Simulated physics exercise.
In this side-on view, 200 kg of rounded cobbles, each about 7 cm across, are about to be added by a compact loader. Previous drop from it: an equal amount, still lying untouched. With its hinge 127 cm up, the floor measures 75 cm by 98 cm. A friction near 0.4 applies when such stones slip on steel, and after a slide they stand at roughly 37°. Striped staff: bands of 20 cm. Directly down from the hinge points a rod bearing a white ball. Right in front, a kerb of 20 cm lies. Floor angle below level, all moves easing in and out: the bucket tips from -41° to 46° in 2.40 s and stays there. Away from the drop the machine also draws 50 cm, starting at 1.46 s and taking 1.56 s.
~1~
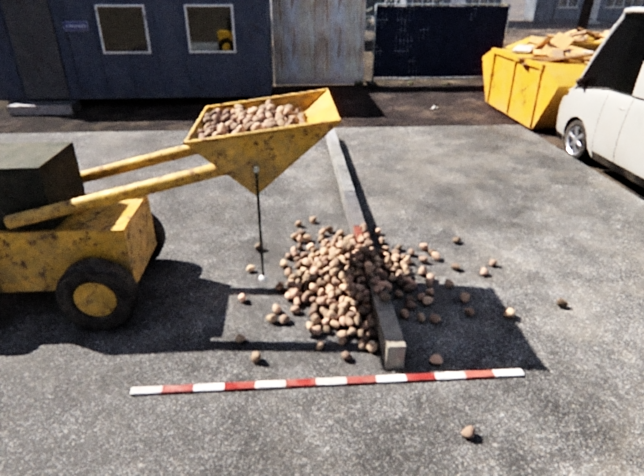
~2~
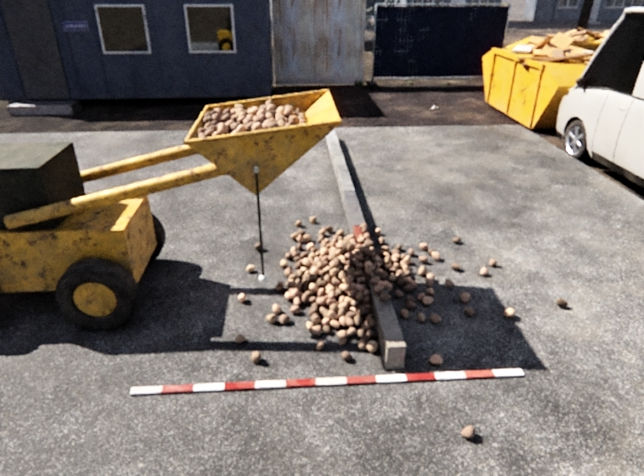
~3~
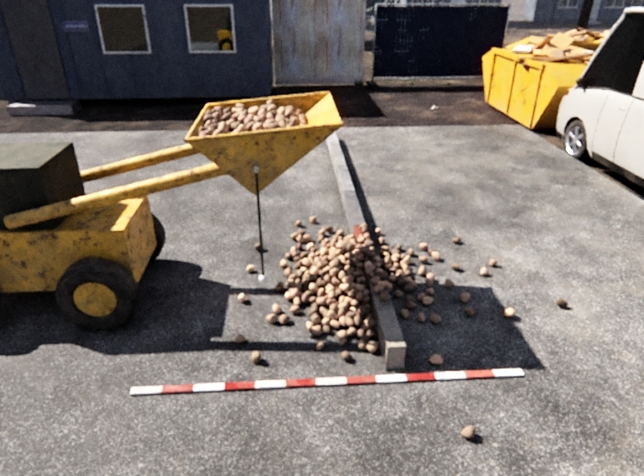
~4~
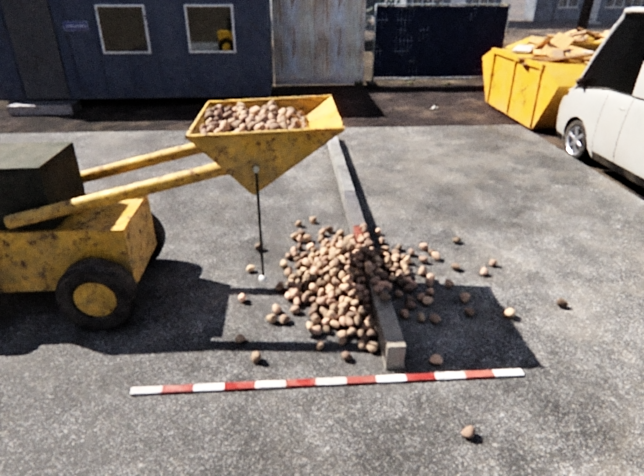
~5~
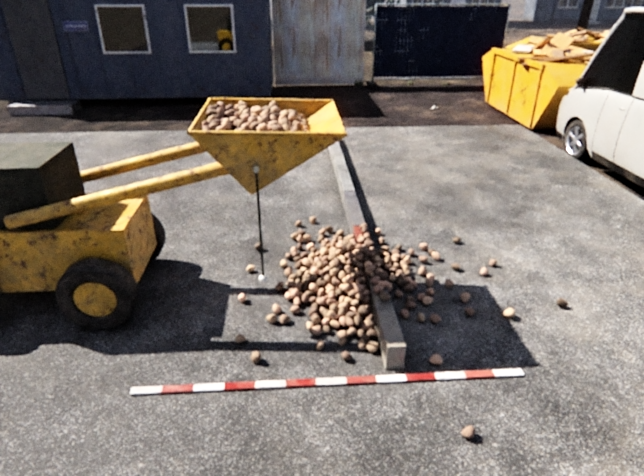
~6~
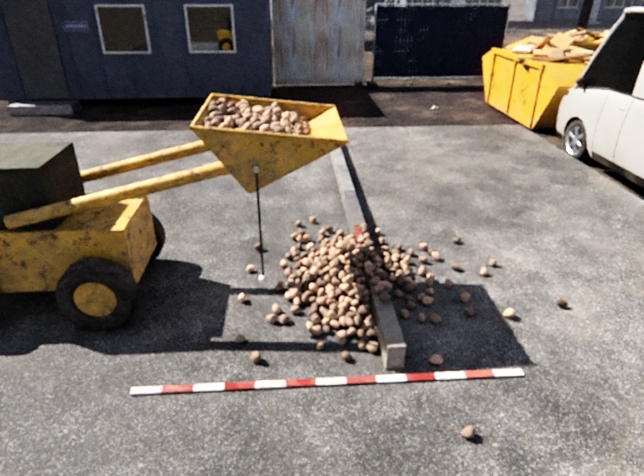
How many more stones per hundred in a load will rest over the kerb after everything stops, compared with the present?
I would say 1 per hundred.
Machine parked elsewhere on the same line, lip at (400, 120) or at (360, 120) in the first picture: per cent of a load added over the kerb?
Case one about 60 %, case two about 10 %.
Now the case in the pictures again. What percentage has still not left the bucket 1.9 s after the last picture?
About 0 per cent.
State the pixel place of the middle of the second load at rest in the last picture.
The centre sits about (319, 277).
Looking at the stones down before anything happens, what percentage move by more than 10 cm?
Near 10 per cent, I reckon.
Then, 1.2 s after the last picture the floor is at 32°; in per cent of one load, 85 in the bucket, 99 on this side of the kerb, 16 over the kerb; the foremost stones are at (486, 281).
Then, 1.9 s after the last picture the floor is at 46°; in per cent of one load, 0 in the bucket, 183 on this side of the kerb, 17 over the kerb; the foremost stones are at (486, 281).
Then, 2.9 s after the last picture the floor is at 46°; in per cent of one load, 0 in the bucket, 183 on this side of the kerb, 17 over the kerb; the foremost stones are at (486, 281).
Then, 5.3 s after the last picture the floor is at 46°; in per cent of one load, 0 in the bucket, 183 on this side of the kerb, 17 over the kerb; the foremost stones are at (486, 281). Net gain over the kerb, 1.
